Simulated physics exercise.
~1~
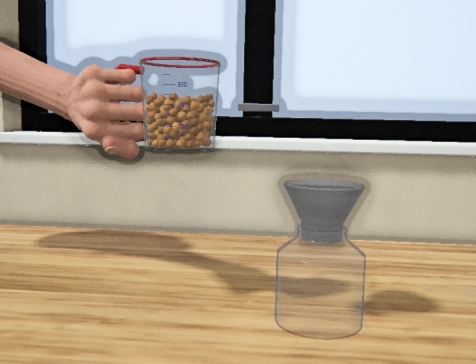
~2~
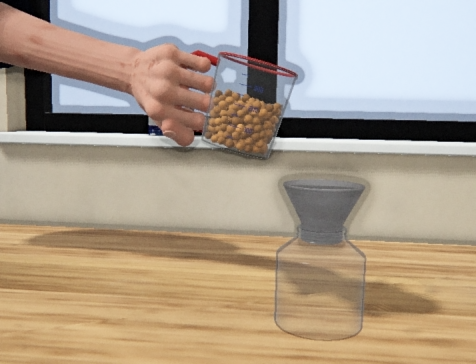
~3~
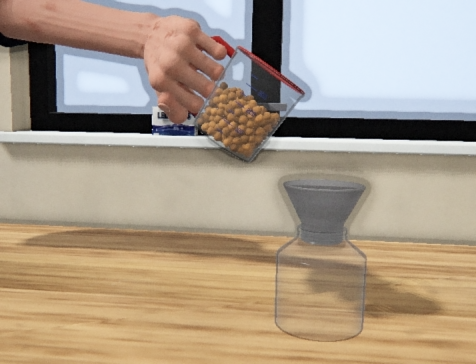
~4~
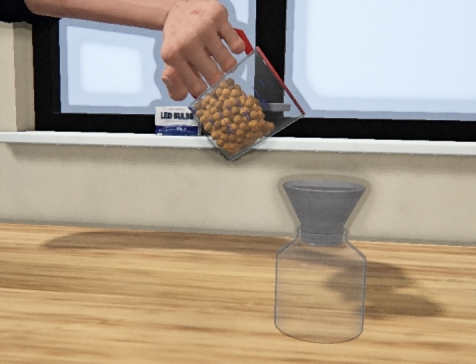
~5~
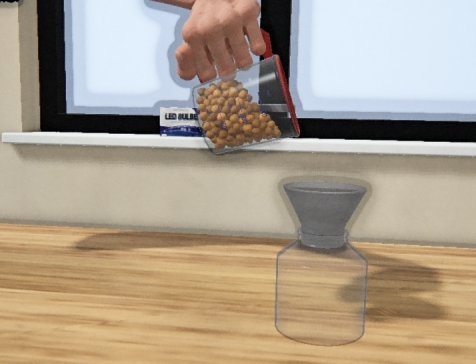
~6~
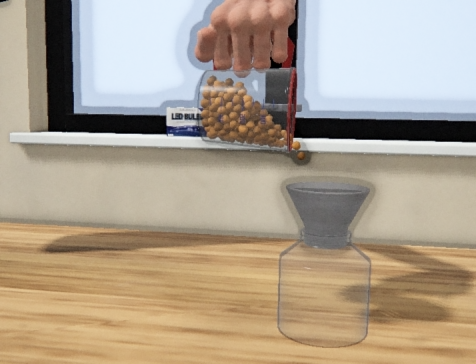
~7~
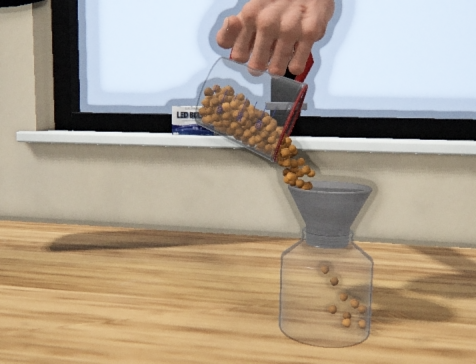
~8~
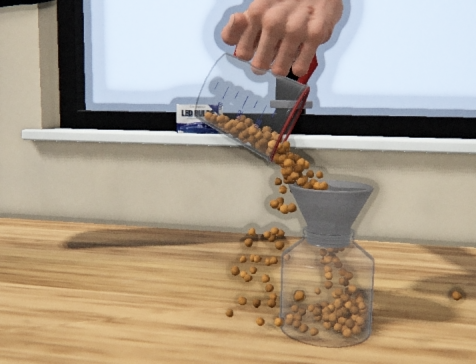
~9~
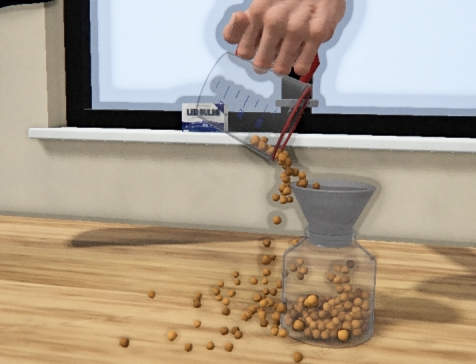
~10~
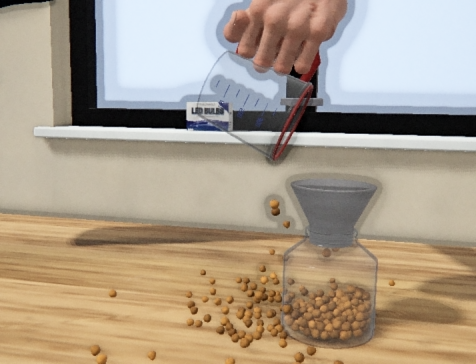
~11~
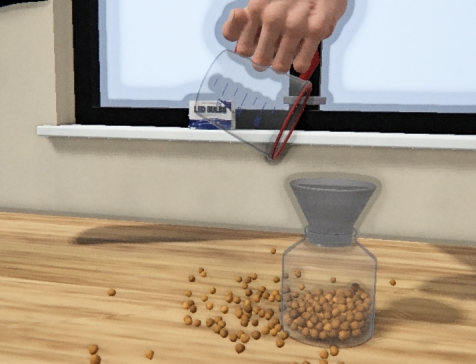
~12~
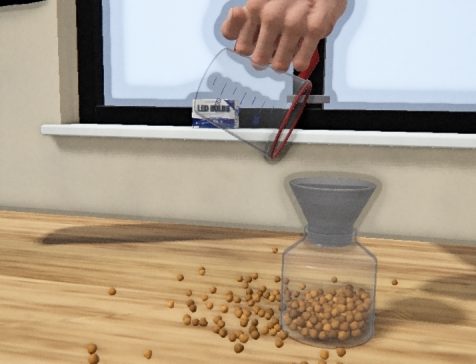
On a wooden counter by a window, a hand tips chickpeas from a glass cup through a funnel, filling a jar partway and spilling some.
